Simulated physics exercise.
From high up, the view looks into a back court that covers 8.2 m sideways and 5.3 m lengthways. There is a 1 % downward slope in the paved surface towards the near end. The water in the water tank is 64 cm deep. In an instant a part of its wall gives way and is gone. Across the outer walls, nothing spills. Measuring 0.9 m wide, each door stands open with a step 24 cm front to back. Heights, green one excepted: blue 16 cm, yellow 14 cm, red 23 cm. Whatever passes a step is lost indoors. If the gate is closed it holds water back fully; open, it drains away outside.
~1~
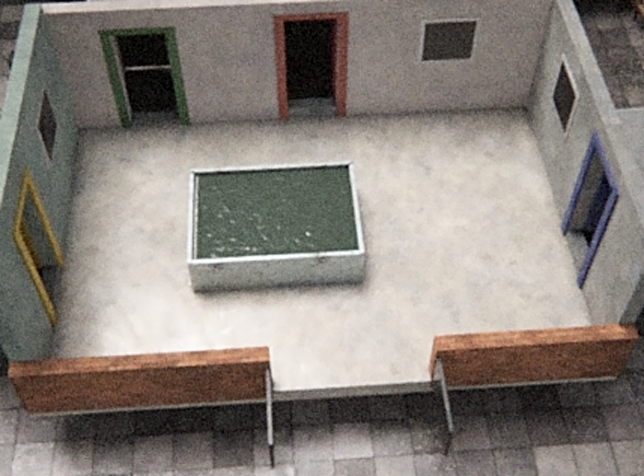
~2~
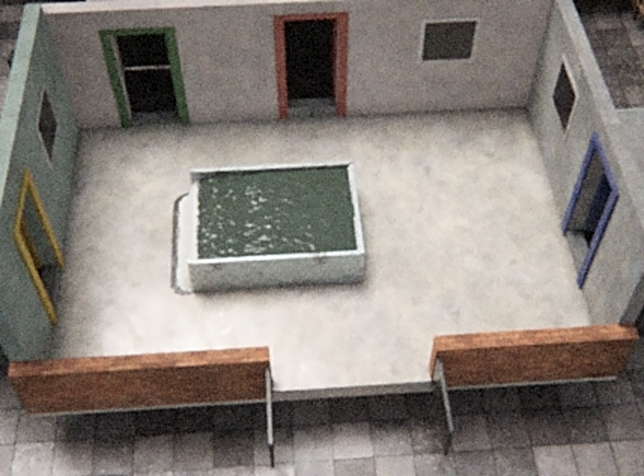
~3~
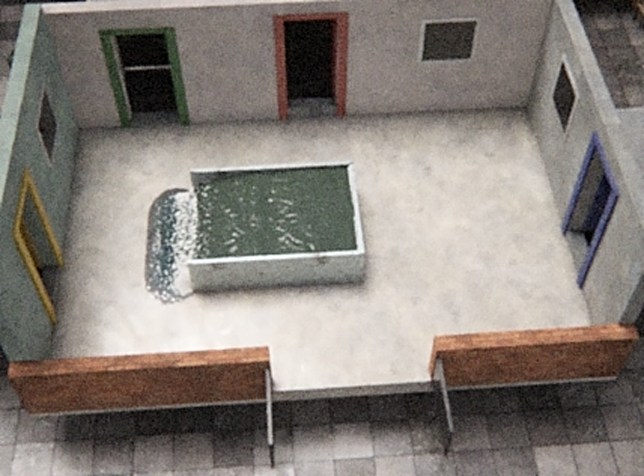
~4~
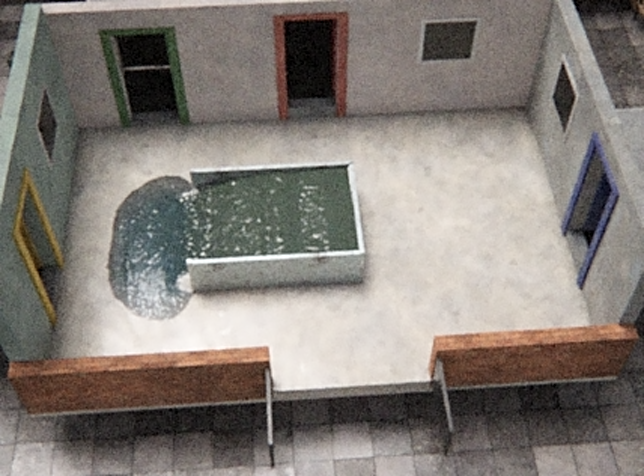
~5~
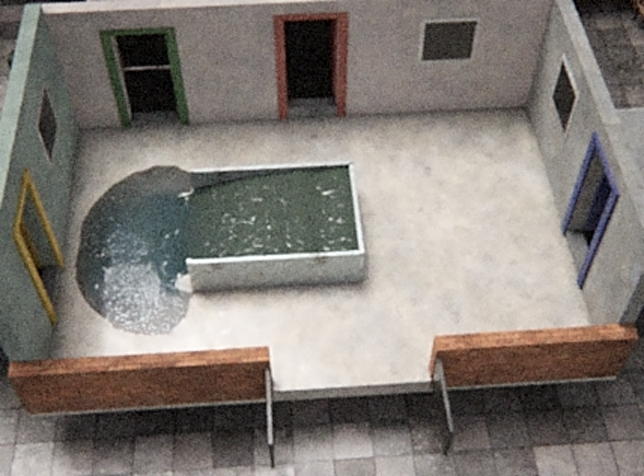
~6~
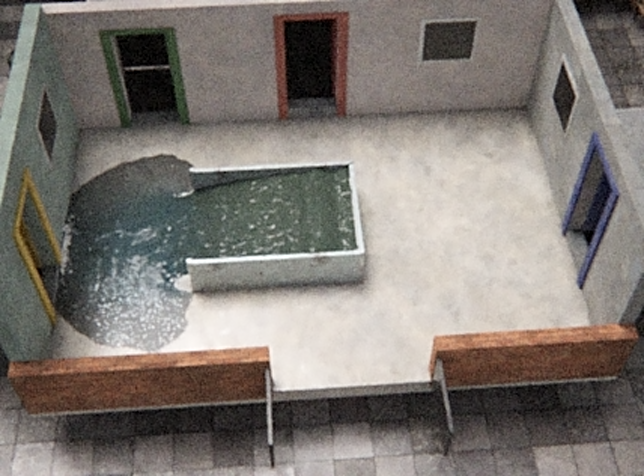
A walled courtyard held a still tank of dark green water until the tank's left side vanished, and water poured out across the pale floor in a widening rounded puddle, reaching beside the yellow door.
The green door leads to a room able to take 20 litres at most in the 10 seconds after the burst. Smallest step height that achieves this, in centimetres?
13 cm.
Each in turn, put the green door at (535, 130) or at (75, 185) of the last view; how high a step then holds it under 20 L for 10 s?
Around 7.5 and 22 cm respectively.
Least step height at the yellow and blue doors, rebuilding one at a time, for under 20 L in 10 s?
Some 30 cm for yellow, some 8.0 cm for blue.
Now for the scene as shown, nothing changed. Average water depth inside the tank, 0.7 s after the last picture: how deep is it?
I'd put it near 39 cm.
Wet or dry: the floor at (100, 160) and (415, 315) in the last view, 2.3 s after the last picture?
Note: Point one reached; point two not yet reached.
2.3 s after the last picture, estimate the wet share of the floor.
Wet share: Near 35 %.
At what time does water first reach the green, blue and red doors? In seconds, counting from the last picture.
Door green 1.1 s / door blue 5.0 s / door red 2.6 s.
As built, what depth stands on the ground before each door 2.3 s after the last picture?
At the green door the depth is 16 cm, at blue 0 cm, at yellow 28 cm and at red 0 cm.
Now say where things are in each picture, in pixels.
The first frame shows the water tank at (274, 213) is whole and still, 64 cm deep; the green door at (148, 83) is dry.
In the second frame, the gap is at (196, 233), the front 0.3 m out at (178, 287); the back of the water tank holds 64 cm.
In the third frame, water pours out at (196, 235) and has run 0.7 m, to (151, 282); about 12 cm deep outside, 64 cm at the back.
In the fourth frame, water pours out at (196, 236) and has run 1.3 m, to (114, 275); about 9 cm deep outside, 64 cm at the back.
In the fifth frame, the front is at (83, 280), 1.8 m from the gap at (196, 236); 4.5 m2 of floor is wet, 64 cm left at the back.
In the sixth frame, water pours out at (196, 236) and has run 2.2 m, to (70, 202); about 7 cm deep outside, 60 cm at the back; 1.0 m in a straight line remain to the green door at (148, 83).
Then, 0.7 s after the last picture water covers 25 % of the floor, deepest (40 cm) near (75, 250); it has not reached the green door.
Then, 2.3 s after the last picture water covers 35 % of the floor, deepest (40 cm) near (45, 390); 16 cm at the green door, 5 litres in over its 9 cm step.
Then, 9.3 s after the last picture water covers 95 % of the floor, deepest (14 cm) near (476, 363); 4 cm at the green door, 50 litres in over its 9 cm step.
At the green door as built, the water peaked near 16 cm, 2.7 s after the last picture.
With a step of 10.5 cm, 36 litres would have come in within the 10 s; with 14.5 cm, 13 litres. So under 20 litres takes about 13 cm.
